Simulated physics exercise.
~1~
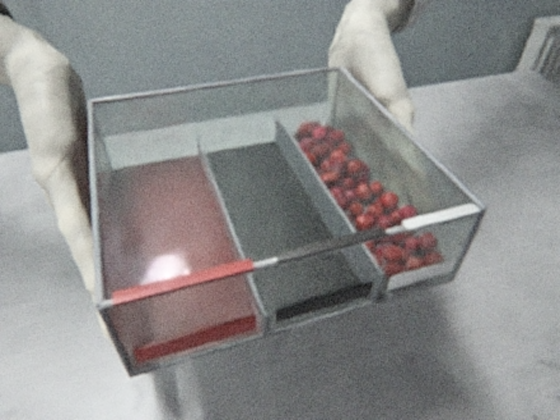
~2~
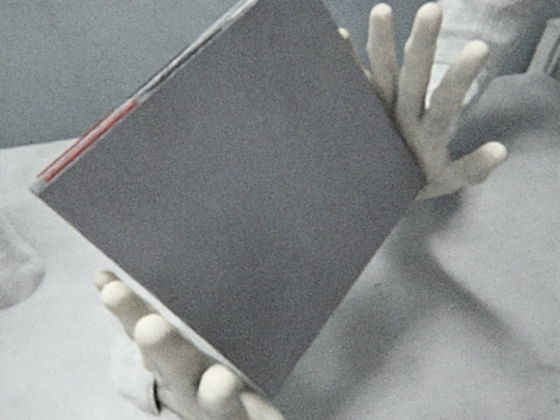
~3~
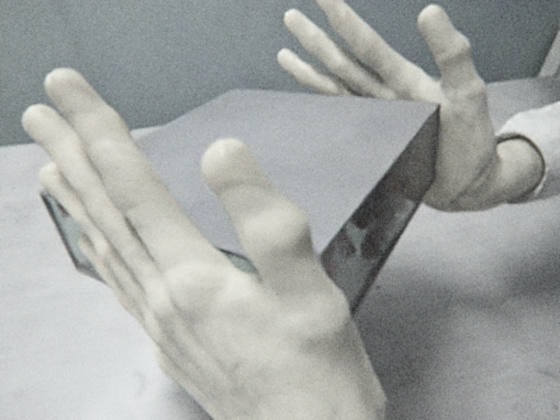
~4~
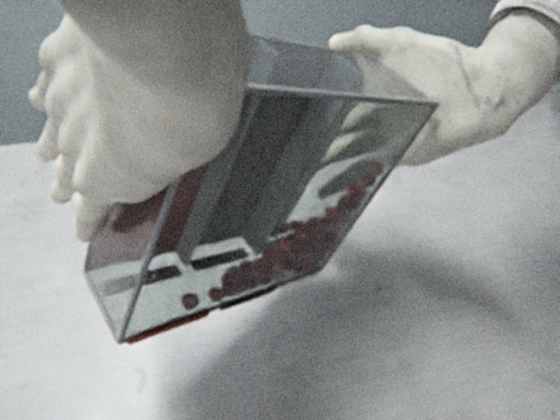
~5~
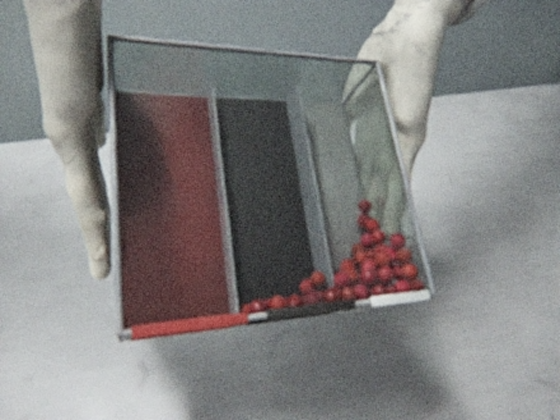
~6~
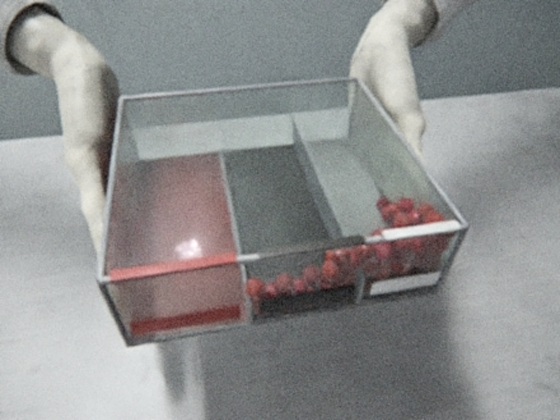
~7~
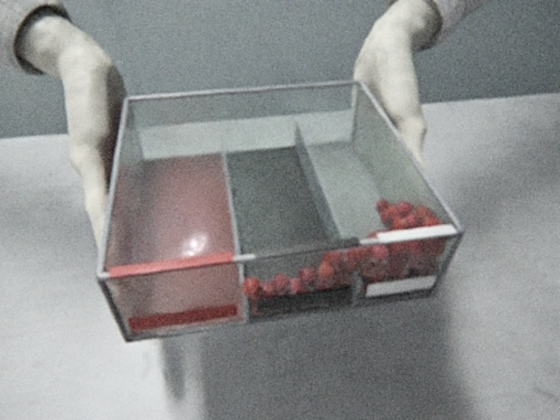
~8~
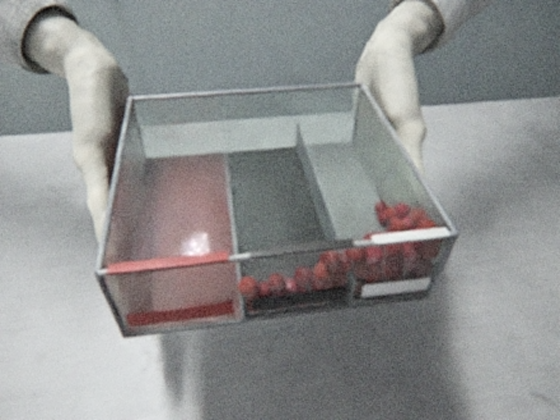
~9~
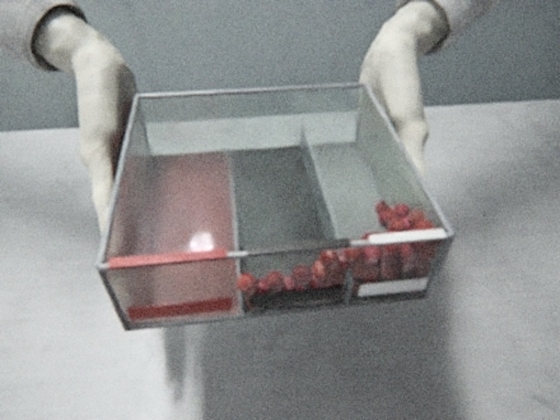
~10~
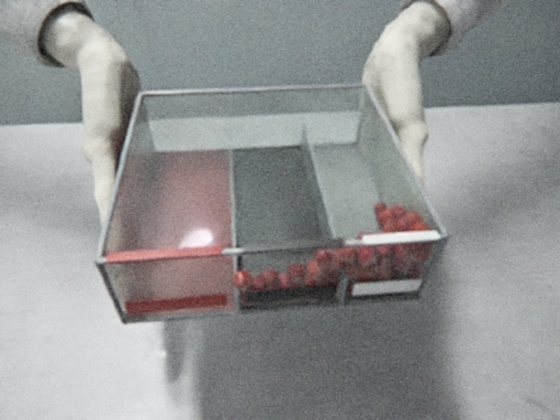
A clear, lidded box with three compartments, red at left, black in the middle and white at right, is held in two pale hands above a light grey table, seen from slightly above against a grey wall. Many small red cranberries fill the right compartment. The hands tip the box over until its plain grey underside shows, then keep turning it and bring it back upright, the berries sliding and heaping along the near edge. Finally it rests level in the hands, most berries in the white compartment, some in the black, and none in the red.
